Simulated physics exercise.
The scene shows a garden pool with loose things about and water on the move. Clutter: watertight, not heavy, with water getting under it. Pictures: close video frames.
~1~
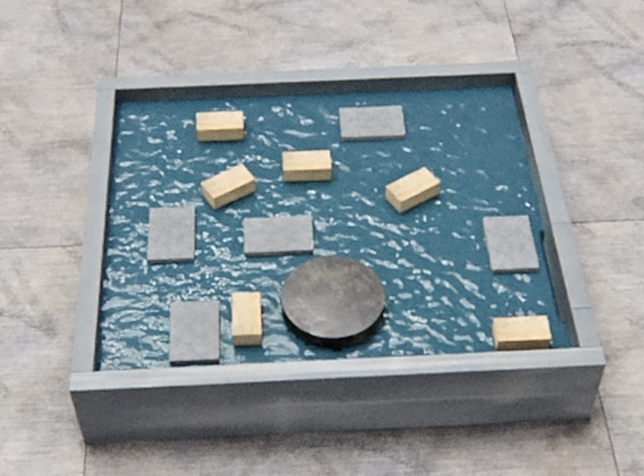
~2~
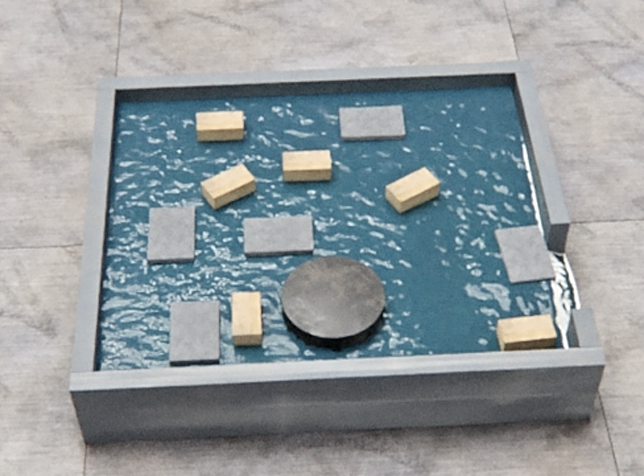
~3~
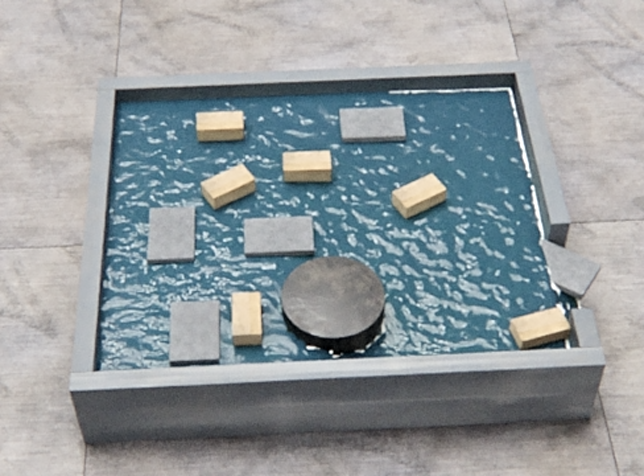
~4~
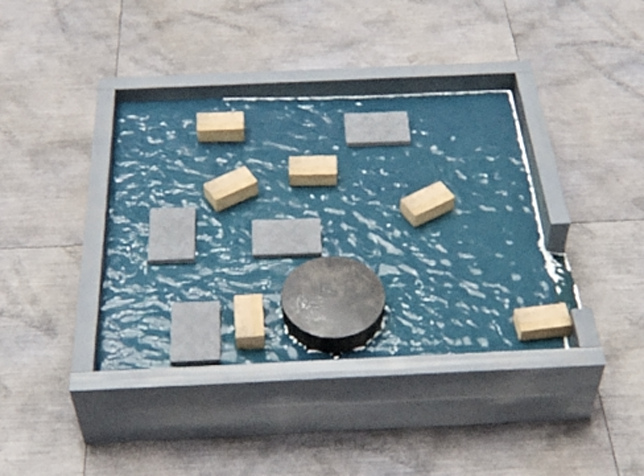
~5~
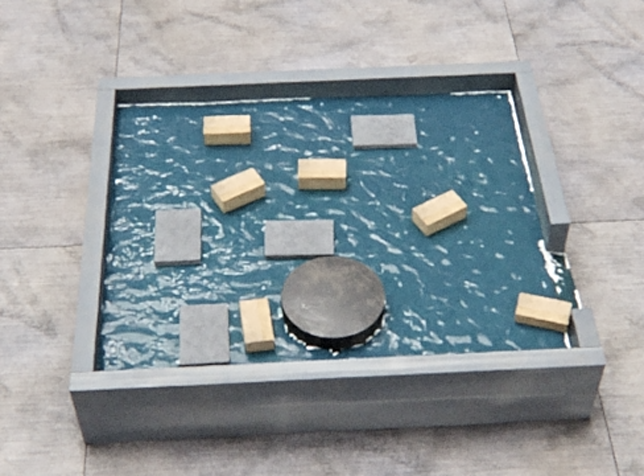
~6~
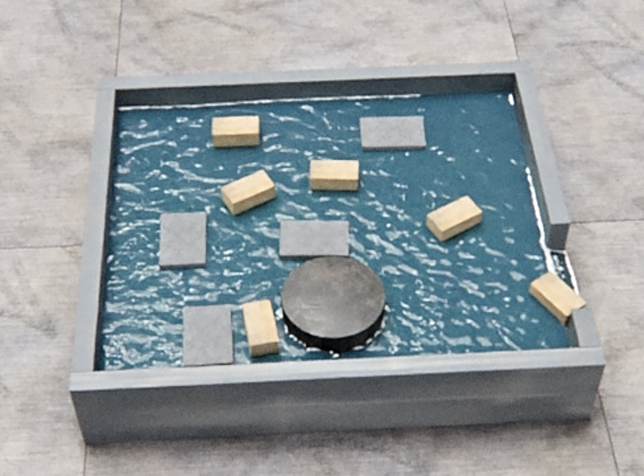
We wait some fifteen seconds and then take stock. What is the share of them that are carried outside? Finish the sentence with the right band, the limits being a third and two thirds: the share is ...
The share is from a third to two thirds.
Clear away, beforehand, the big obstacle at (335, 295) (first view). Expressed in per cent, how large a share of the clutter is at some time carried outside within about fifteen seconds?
Something like 30 percent, roughly.
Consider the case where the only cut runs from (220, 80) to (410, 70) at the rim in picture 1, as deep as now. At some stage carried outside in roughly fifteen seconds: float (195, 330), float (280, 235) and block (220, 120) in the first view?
Remains, escapes, escapes.
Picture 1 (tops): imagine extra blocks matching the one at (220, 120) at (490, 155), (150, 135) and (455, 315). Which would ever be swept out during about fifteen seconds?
The first leaves, the second does not leave, and the third leaves.
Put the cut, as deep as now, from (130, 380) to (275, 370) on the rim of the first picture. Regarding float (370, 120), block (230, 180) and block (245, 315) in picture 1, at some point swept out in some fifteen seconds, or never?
Object one: Remains; object two: Leaves; object three: Leaves.
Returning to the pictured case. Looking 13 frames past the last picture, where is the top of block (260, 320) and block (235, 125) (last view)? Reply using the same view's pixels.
About (282, 344) and (267, 136).
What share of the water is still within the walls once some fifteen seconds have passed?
Roughly 54 percent.
A moment on, 2 of 11 are out; 9 afloat.
Next, 3 of 11 are out; 8 afloat.
Later, 4 of 11 are out; 7 afloat.
In the end, 5 of 11 are out; 6 afloat.
